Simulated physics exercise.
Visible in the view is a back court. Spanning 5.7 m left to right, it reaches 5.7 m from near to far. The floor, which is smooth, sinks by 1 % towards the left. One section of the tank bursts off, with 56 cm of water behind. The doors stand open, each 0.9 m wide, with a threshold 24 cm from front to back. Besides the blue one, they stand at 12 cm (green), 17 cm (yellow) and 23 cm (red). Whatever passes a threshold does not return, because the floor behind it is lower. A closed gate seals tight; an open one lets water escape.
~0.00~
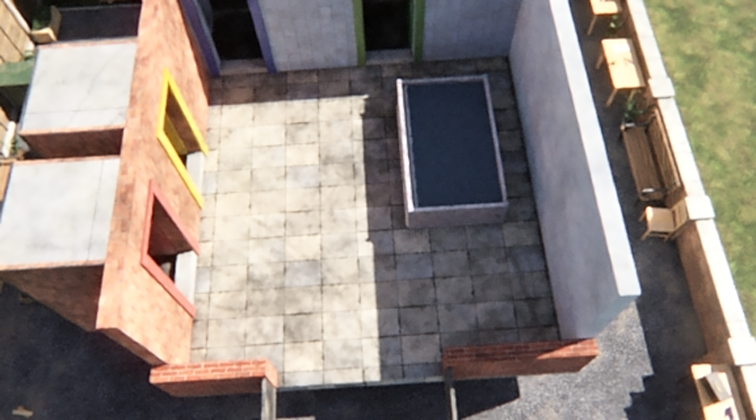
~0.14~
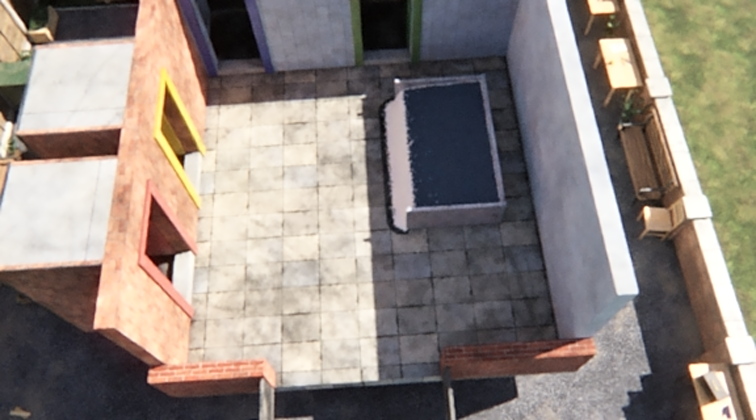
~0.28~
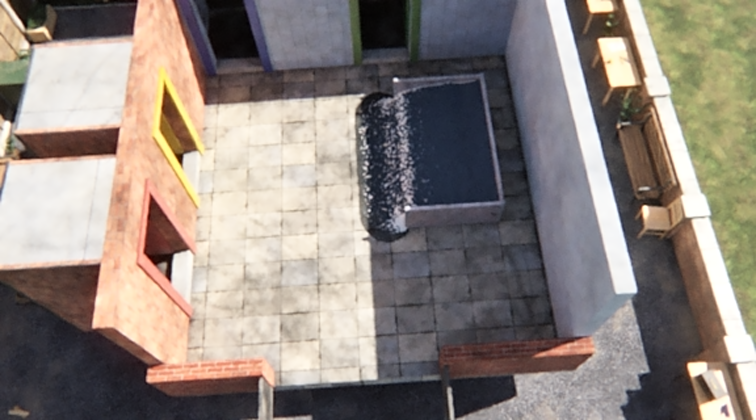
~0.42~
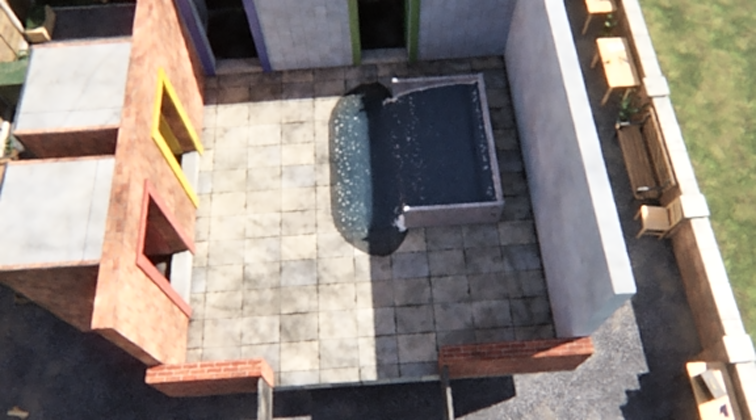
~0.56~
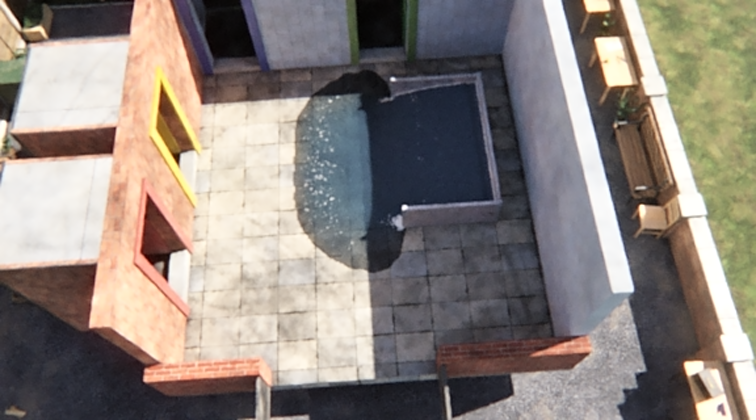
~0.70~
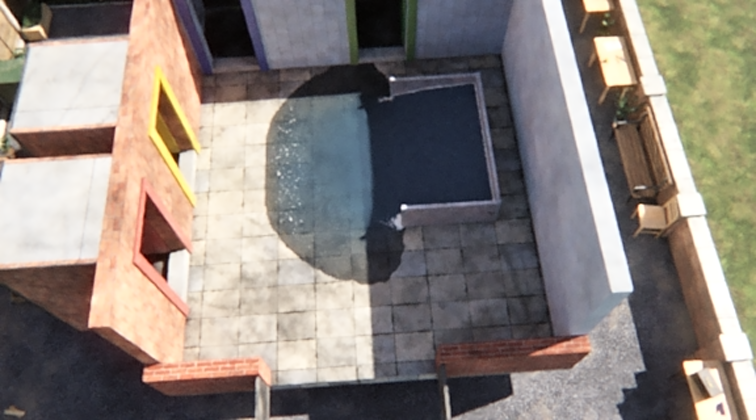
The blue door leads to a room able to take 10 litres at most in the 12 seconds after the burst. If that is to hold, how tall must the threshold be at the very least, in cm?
Close to 23 cm is just enough.
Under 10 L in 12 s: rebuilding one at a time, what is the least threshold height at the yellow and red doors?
You'd want about 28 centimetres at yellow and about 15 centimetres at red.
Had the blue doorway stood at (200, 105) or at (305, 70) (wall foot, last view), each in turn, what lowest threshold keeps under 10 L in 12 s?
In turn: About 25 cm, about 9.5 cm.
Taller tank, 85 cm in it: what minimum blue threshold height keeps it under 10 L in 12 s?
The step needs to be some 35 cm.
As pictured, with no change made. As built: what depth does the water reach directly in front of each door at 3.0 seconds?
In cm: Blue 24, green 1, yellow 22, red 16.
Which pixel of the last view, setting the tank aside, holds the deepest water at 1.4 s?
Around pixel (197, 160).
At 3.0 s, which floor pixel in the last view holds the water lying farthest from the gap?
Close to pixel (182, 375).
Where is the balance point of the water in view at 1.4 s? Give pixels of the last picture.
Near (356, 163).
After 1.4 s water covers 50 % of the floor, deepest (31 cm) near (197, 160); 3 cm at the blue door, 0 litres in over its 13 cm threshold.
After 3.0 s water covers 60 % of the floor, deepest (30 cm) near (182, 375); 24 cm at the blue door, 27 litres in over its 13 cm threshold.
After 12.0 s water covers 100 % of the floor, deepest (8 cm) near (203, 86); 7 cm at the blue door, 60 litres in over its 13 cm threshold.
At the blue door as built, the water arrived by 1.4 s and peaked near 24 cm at 3.0 s.
Run again over the same 12 s with other heights there, 20 litres in over 19.5 cm, 4 litres over 26 cm. The limit of 10 litres is kept from about 23 cm up.
